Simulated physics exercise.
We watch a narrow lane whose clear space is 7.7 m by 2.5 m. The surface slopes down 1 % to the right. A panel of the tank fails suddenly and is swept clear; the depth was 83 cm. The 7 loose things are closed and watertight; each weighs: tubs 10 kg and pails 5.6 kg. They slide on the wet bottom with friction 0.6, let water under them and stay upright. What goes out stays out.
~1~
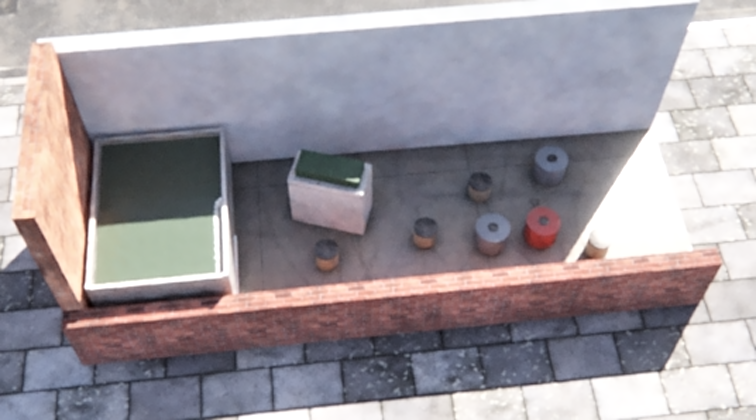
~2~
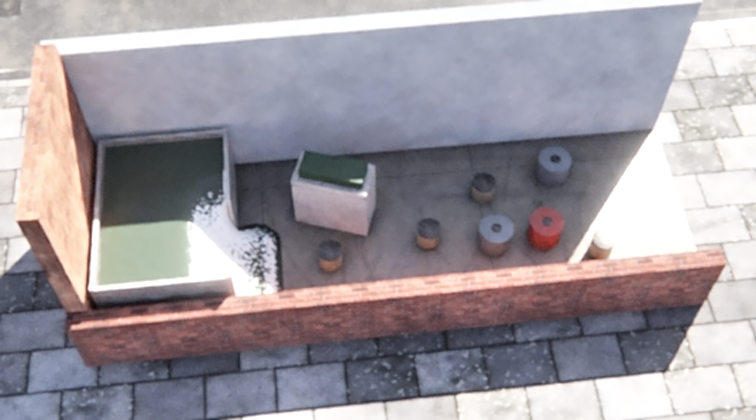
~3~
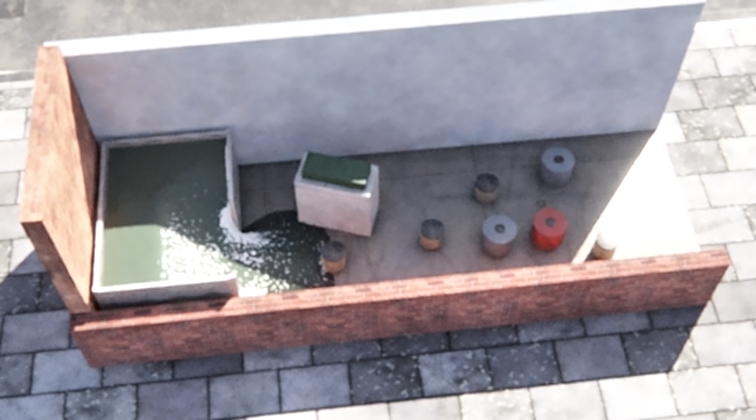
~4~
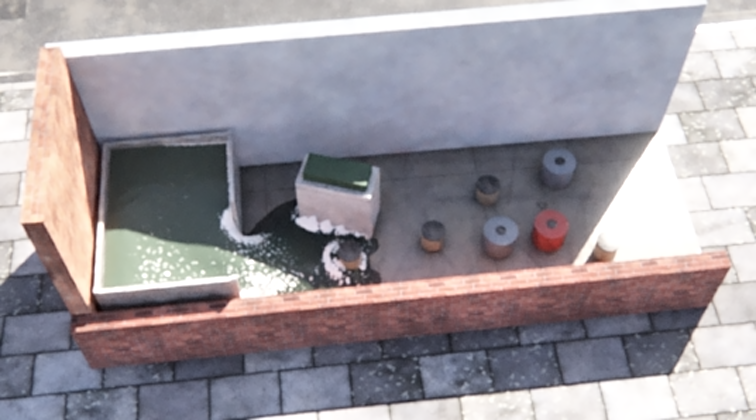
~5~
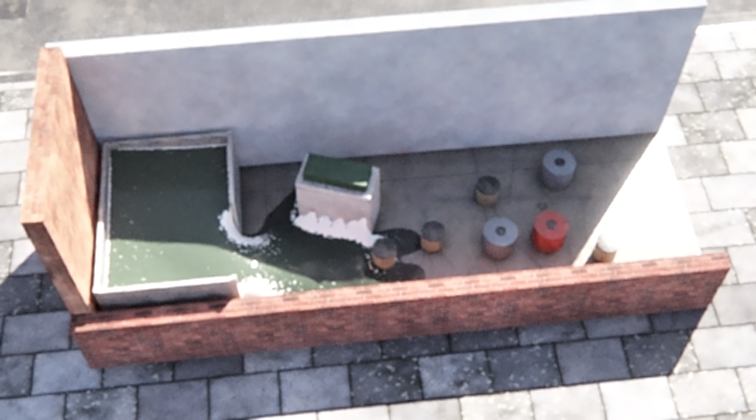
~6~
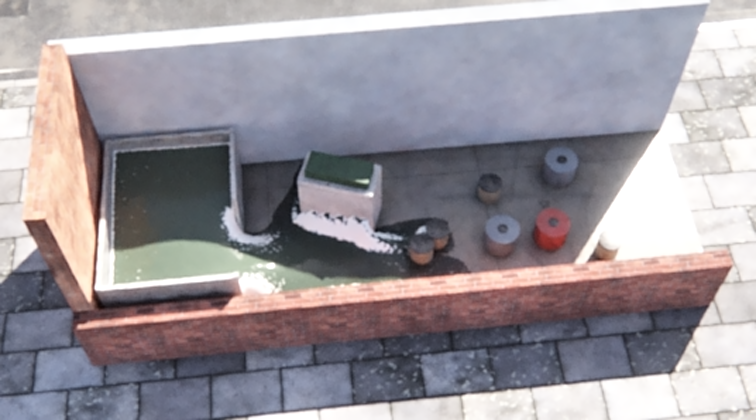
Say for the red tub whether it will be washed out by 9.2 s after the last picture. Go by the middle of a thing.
Red tub gets out.
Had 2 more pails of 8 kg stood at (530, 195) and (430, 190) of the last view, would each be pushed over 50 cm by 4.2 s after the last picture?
In turn: More, under.
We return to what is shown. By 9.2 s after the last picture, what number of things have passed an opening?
By then 7.
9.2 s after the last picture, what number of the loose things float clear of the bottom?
I count 0.
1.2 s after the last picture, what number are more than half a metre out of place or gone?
5 of them.
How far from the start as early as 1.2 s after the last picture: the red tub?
About 120 cm.
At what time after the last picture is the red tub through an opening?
At about 1.5 s.
Then, 1.2 s after the last picture the red tub is near (626, 189), 1.2 m from its start, aground; 1 of 7 are out; 2 afloat.
Then, 3.8 s after the last picture the red tub has gone out; 7 of 7 are out; 0 afloat.
Then, 6.2 s after the last picture the red tub has gone out; 7 of 7 are out; 0 afloat.
Then, 9.2 s after the last picture the red tub has gone out; 7 of 7 are out; 0 afloat.
